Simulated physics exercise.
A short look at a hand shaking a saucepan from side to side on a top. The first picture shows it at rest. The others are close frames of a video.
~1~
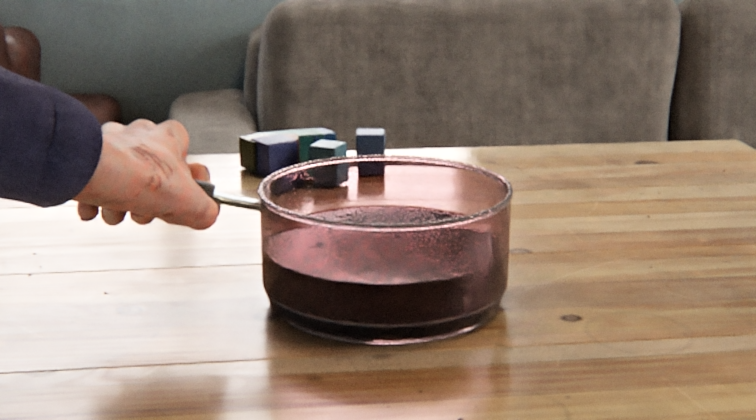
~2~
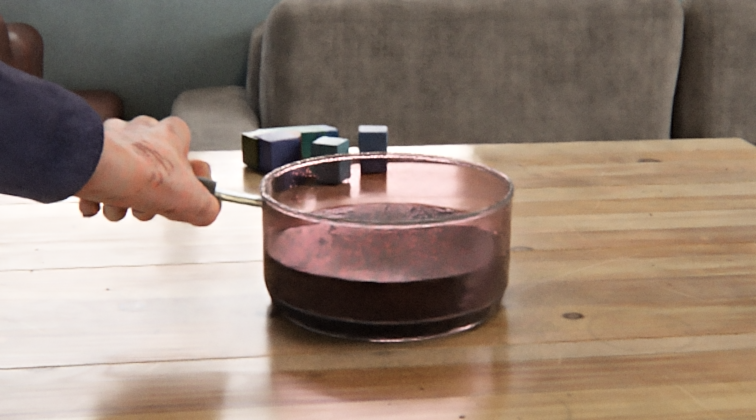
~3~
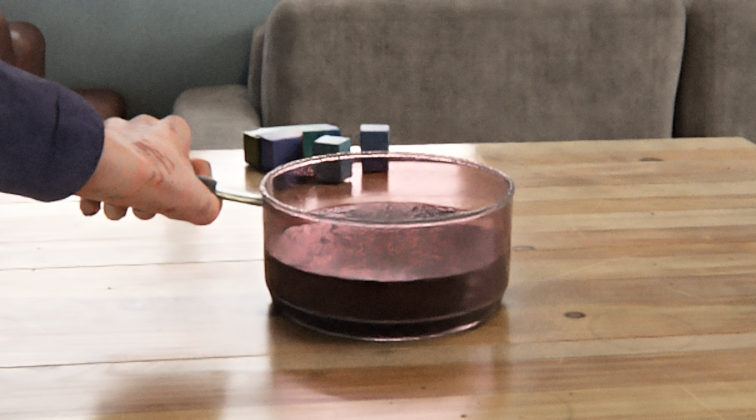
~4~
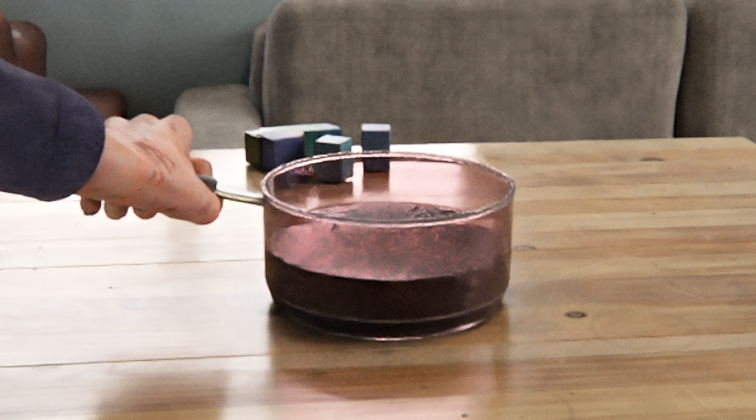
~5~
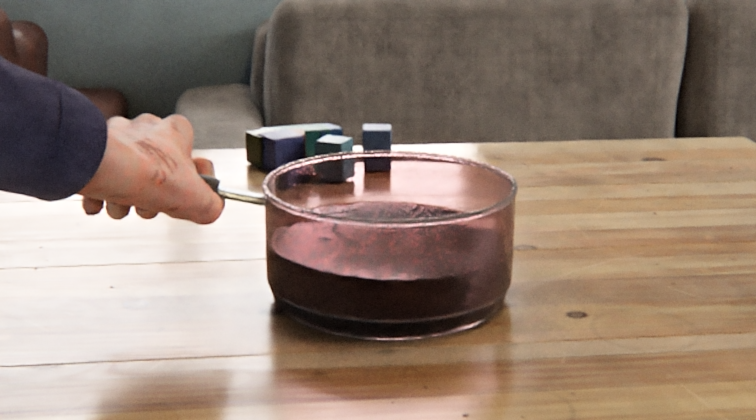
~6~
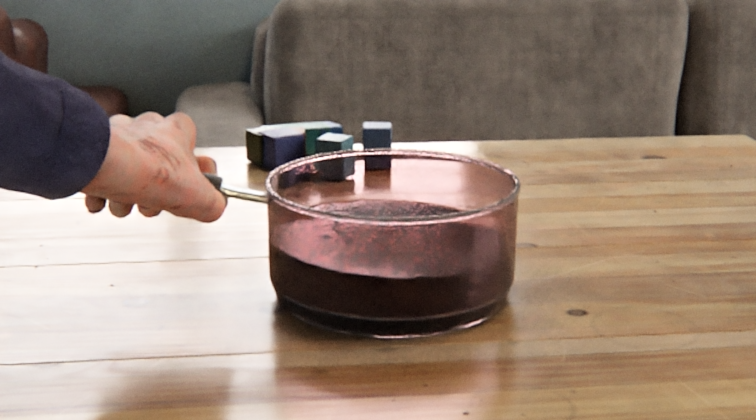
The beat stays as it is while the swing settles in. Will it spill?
It stays dry outside.
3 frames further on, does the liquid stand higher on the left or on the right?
The right side.
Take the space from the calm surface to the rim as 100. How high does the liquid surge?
Near 40 in a hundred.
Shortly, the highest wave so far stays far below the rim.
Then, the highest wave so far climbs under half way to the rim.
At the finish, the highest wave so far climbs under half way to the rim; nothing has left it.
